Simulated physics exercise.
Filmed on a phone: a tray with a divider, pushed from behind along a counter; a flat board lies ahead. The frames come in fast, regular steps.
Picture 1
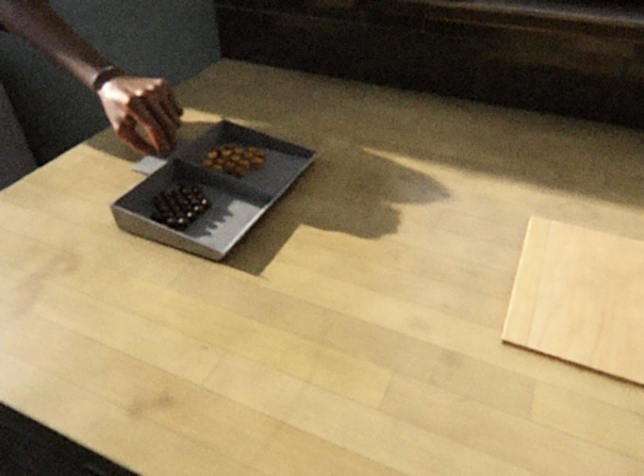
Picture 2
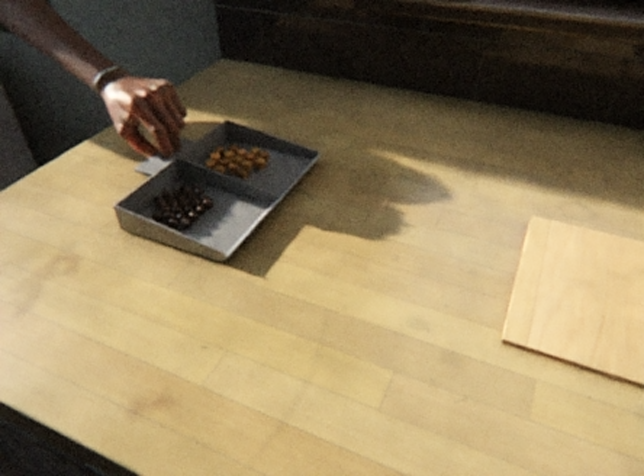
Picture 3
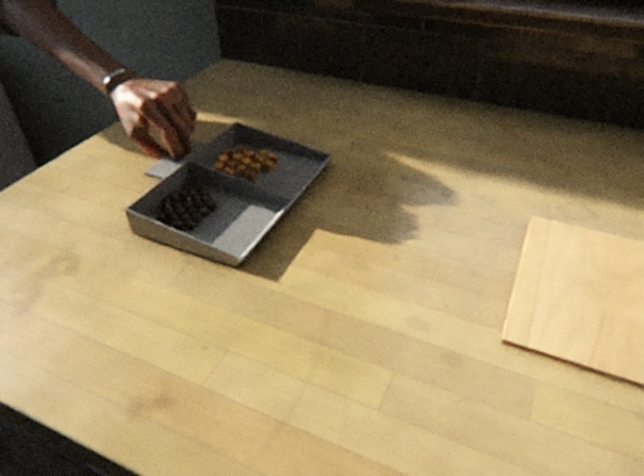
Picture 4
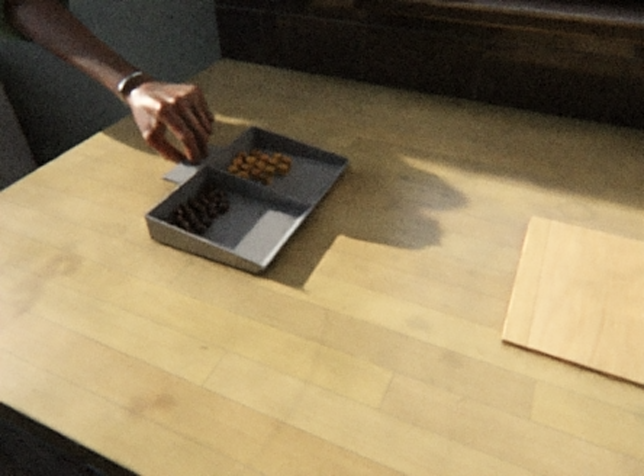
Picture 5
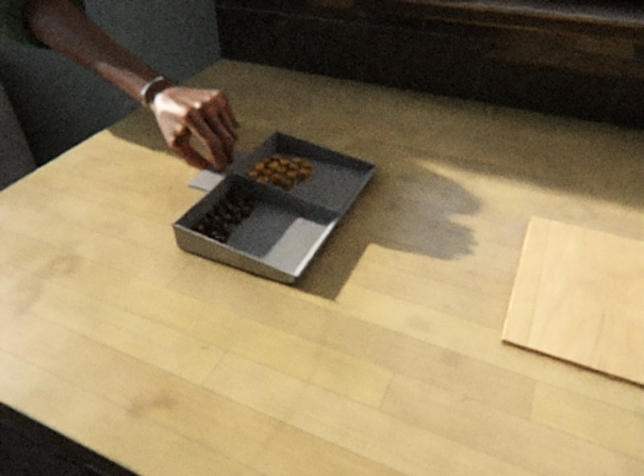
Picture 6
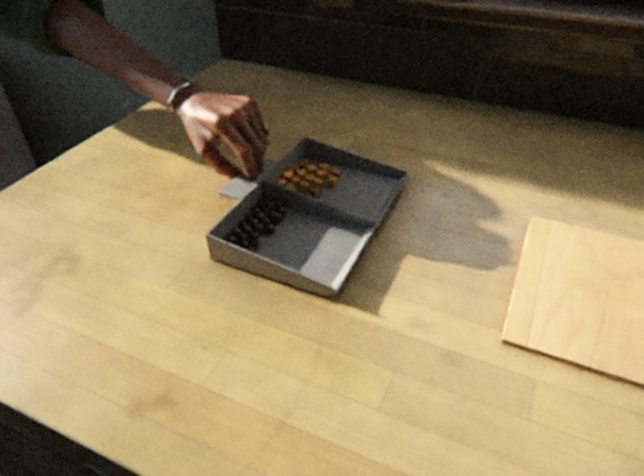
A dark gray divided tray sits at the left of a pale wooden counter, seen from above at an angle by a steady camera. Dark brown balls fill part of its front portion, golden-brown pieces lie in the back, and a light flat board rests at right. A hand with a bracelet pushes the tray rightward, slowly then faster, its shadow moving along.
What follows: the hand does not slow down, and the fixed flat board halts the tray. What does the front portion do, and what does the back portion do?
In the end the front portion throws some past the low edge, and the back portion keeps within its part.
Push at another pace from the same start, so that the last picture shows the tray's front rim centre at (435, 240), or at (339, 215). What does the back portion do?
First it throws some past the low edge, then it stays in the tray.
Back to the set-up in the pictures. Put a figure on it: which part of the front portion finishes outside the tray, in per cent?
Close to 30 per cent.
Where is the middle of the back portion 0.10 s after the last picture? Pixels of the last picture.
Near (371, 194).
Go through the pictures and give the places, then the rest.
The first picture shows front rim near (276, 198), at rest; flat board near (578, 321); front portion near (184, 204), some chocolate balls; back portion near (235, 161), a few croutons.
The second picture shows front rim near (280, 199), hardly any of the way covered; back portion near (238, 162).
The third picture shows front rim near (292, 202), a little of the way covered; front portion near (189, 206).
The fourth picture shows front rim near (312, 208), near a quarter of the way covered; back portion near (261, 167).
The fifth picture shows front rim near (342, 216), near a third of the way covered; front portion near (222, 214).
The sixth picture shows front rim near (377, 225), near half of the way covered; flat board near (578, 321); front portion near (253, 223); back portion near (309, 180).
Then, 0.10 s on from there, tray still sliding, front rim near (444, 243); front portion all inside; back portion all inside.
Then, 0.30 s on from there, tray stopped at the flat board; front portion all inside, moved towards the front rim; back portion all inside, moved towards the front rim.
Then, 0.51 s on from there, tray stopped at the flat board; front portion near a quarter out of the tray; back portion all inside, moved towards the front rim.
In the end, tray stopped at the flat board; front portion near a third out of the tray; back portion all inside, moved towards the front rim.
